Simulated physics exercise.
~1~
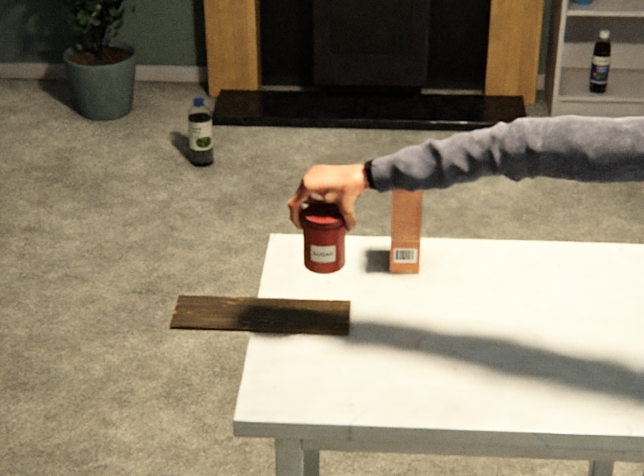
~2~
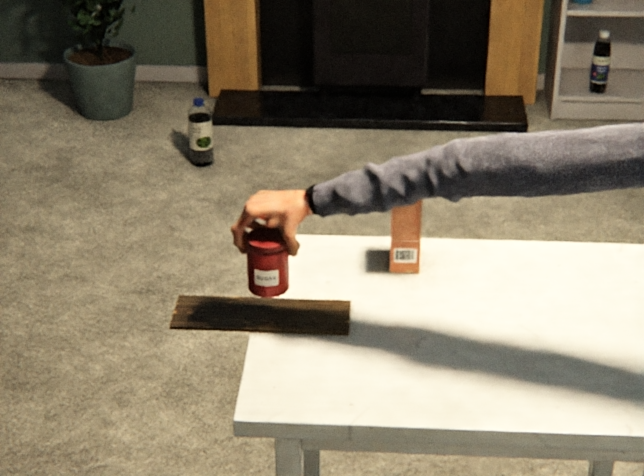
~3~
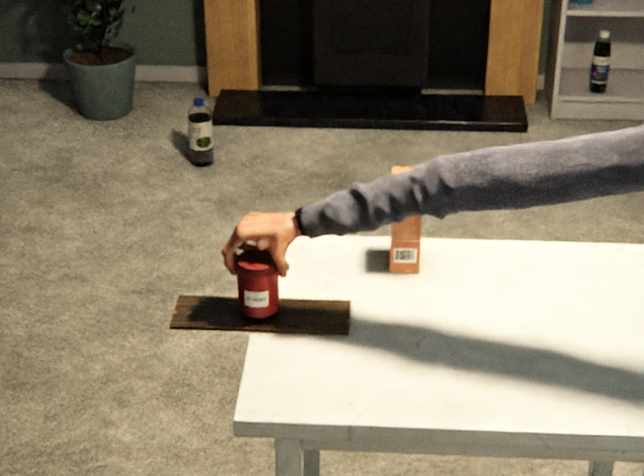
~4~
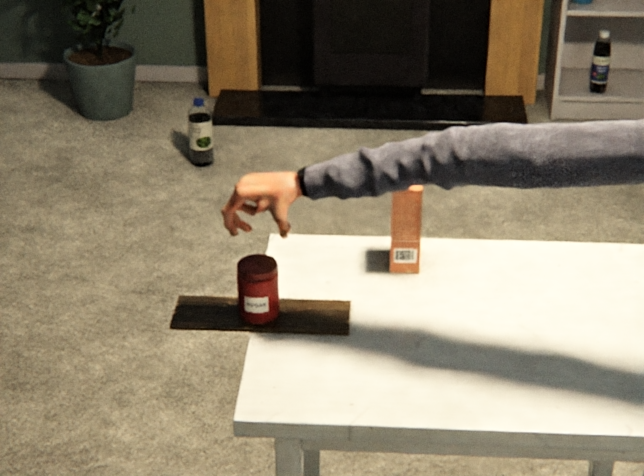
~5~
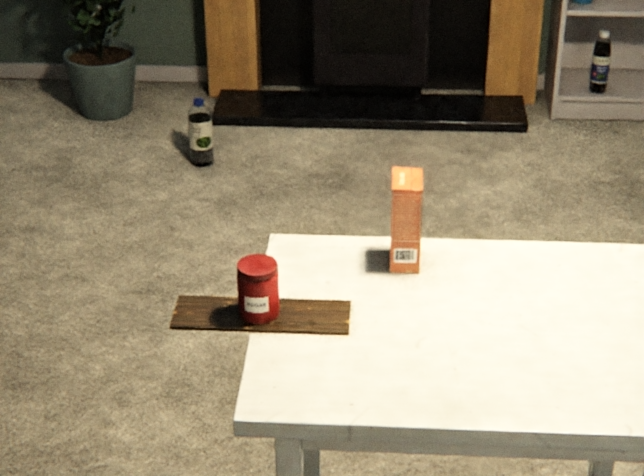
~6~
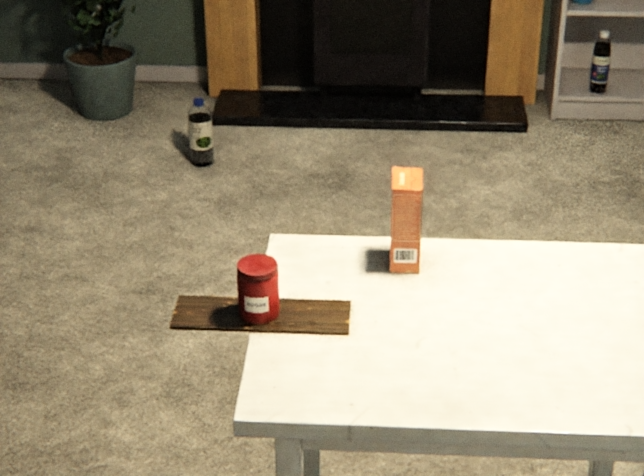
In a carpeted room with a fireplace, a dark wooden board juts out past the left edge of a white table, with an orange carton standing farther back on the tabletop. A hand reaching in from the right holds a red jar upright above the table. It carries the jar left, then lowers it onto the board near the table's edge. The fingers let go and lift away, and the arm withdraws from view. The board keeps its balance, with the jar standing upright on it and the carton still in place.
